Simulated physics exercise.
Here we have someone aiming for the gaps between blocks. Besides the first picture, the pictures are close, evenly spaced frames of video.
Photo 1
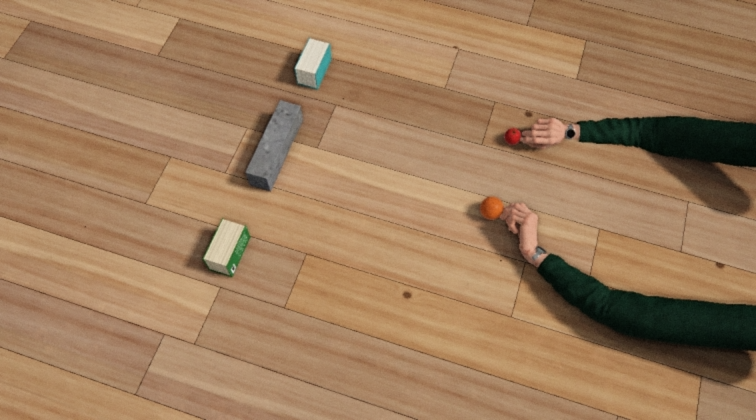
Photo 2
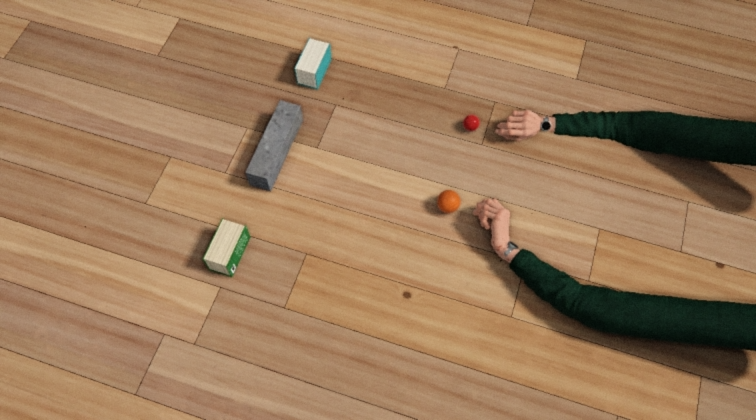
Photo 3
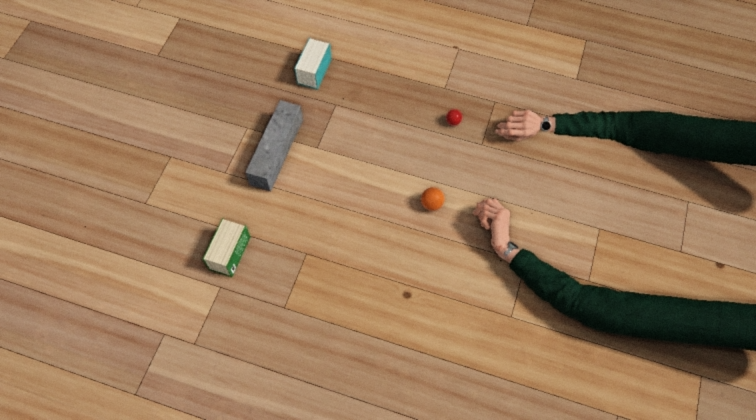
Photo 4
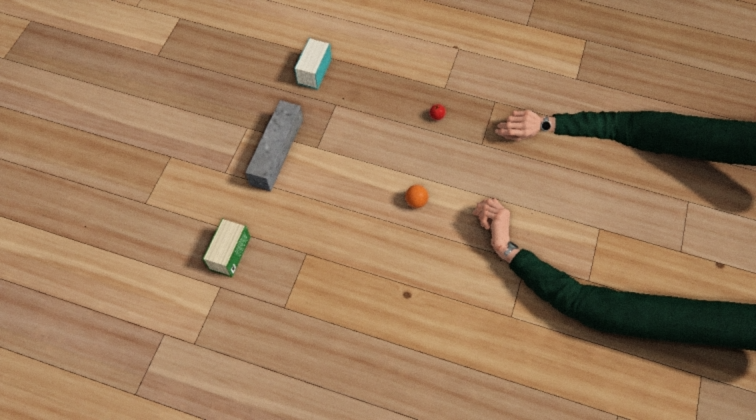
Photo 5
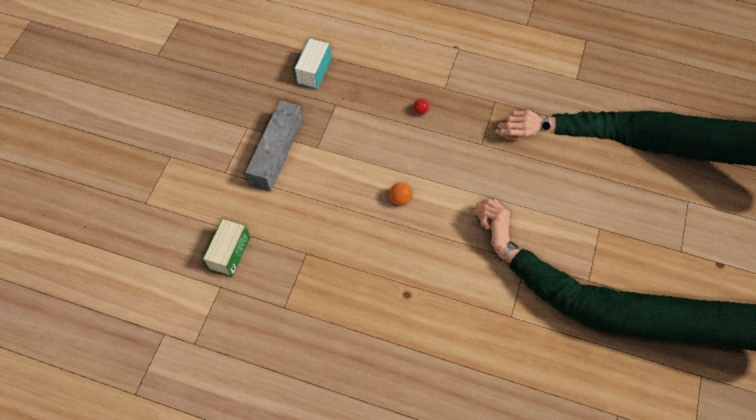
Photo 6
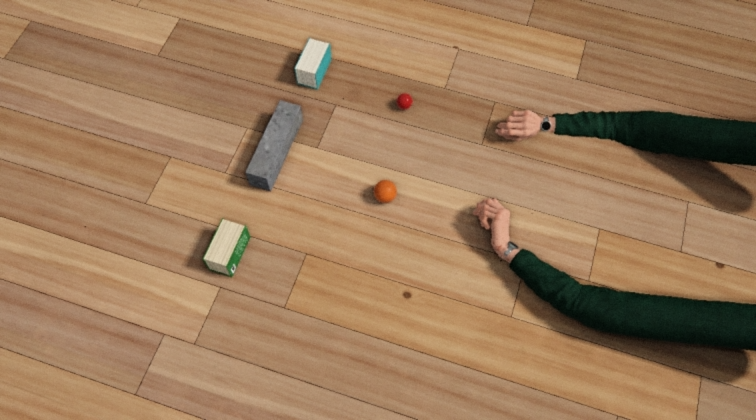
On a wooden floor, two hands release an orange and a red ball, which roll left.
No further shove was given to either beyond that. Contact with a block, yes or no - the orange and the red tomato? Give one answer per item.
Orange: Yes; red tomato: Yes.
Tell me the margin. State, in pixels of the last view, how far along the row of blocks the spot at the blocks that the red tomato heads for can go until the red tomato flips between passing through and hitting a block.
Move it down some 16 pixels and it switches.
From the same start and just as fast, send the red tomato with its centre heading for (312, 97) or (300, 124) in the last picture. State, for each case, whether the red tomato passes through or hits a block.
The red tomato makes the gap; is stopped.
Then, 0.44 s past the last view, orange coming back near (299, 187); red tomato coming back near (354, 80).
Finally, the orange is stopped; the red tomato is stopped.
